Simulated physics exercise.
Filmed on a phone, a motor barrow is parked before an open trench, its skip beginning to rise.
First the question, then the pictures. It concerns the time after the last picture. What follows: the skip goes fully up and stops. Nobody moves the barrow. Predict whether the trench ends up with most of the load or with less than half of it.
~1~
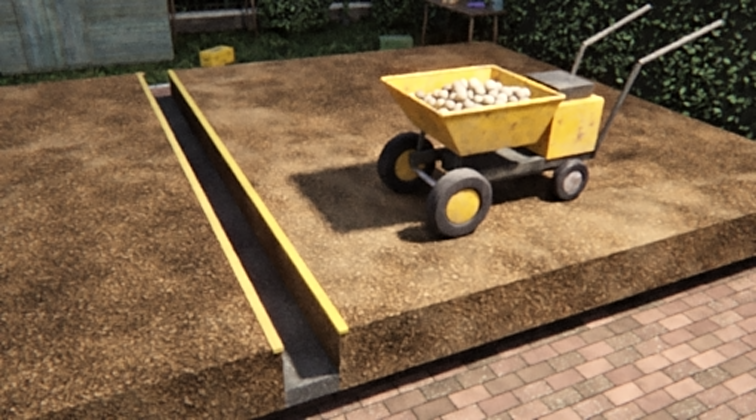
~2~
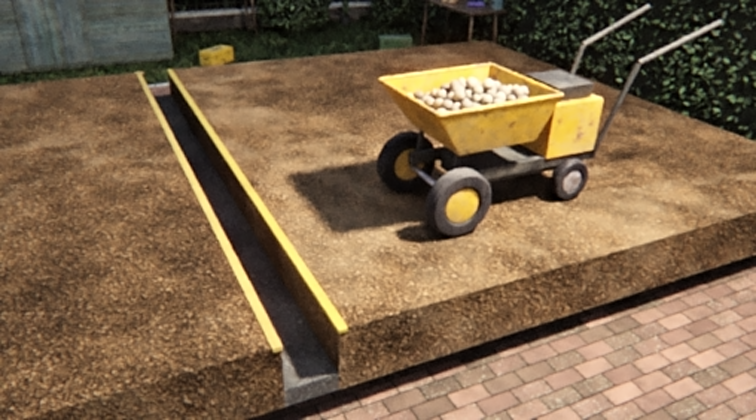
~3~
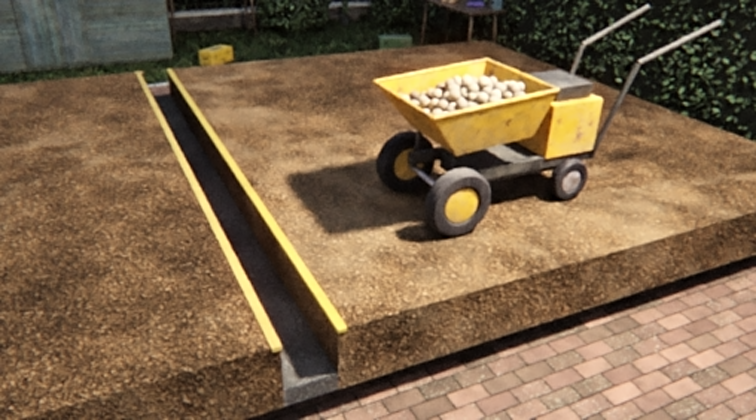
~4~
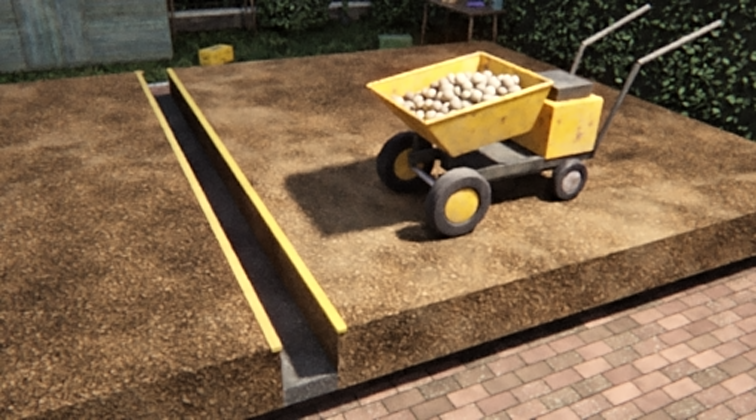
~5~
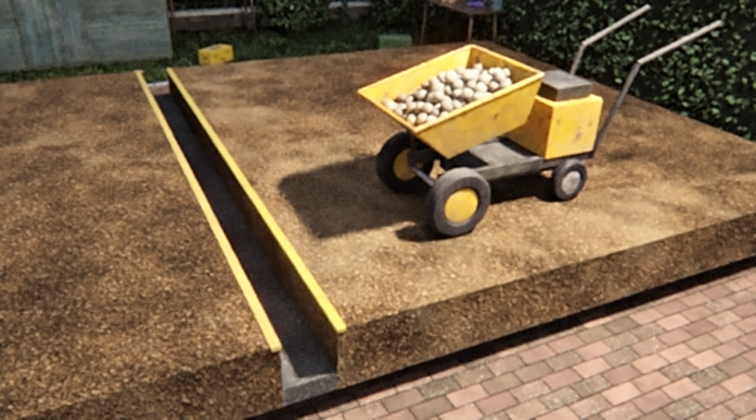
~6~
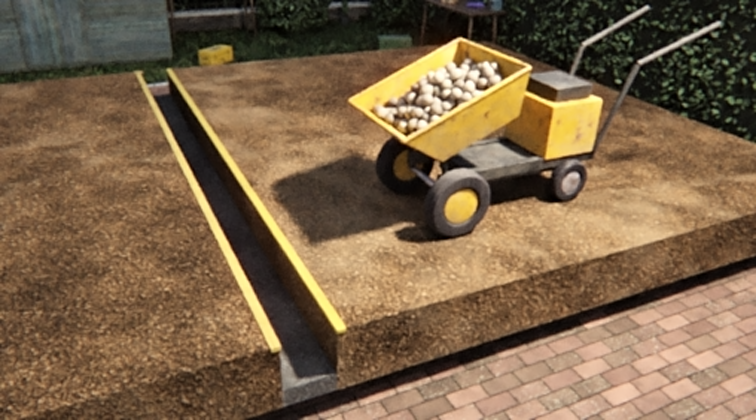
Most of the load will escape the trench.
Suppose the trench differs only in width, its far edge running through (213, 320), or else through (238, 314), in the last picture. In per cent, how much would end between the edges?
In order: 40 per cent, then 40 per cent.
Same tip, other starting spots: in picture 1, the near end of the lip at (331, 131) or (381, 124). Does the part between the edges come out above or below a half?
To start, the lesser share; after that, the greater share.
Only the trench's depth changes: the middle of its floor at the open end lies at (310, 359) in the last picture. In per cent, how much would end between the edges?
It comes out near 30 percent.
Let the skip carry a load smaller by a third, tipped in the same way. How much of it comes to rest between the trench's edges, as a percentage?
Around 30 per cent.
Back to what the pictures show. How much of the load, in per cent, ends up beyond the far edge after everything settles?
That share comes out near 0 in a hundred.
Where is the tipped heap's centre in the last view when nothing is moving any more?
Roughly at pixel (283, 235).
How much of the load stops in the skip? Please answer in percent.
My estimate is about 25 per cent.
Soon, skip tipped steeply; all in the skip.
A while on, skip tipped right over; about half in the skip; about a third short of the trench; a stray few in or heaped over the trench; a stray few falling.
Towards the end, skip tipped right over; about a quarter in the skip; about half short of the trench; about a quarter in or heaped over the trench; a stray few beyond it.
Finally, skip tipped right over; about a quarter in the skip; about a third short of the trench; about a third in or heaped over the trench; a stray few beyond it.
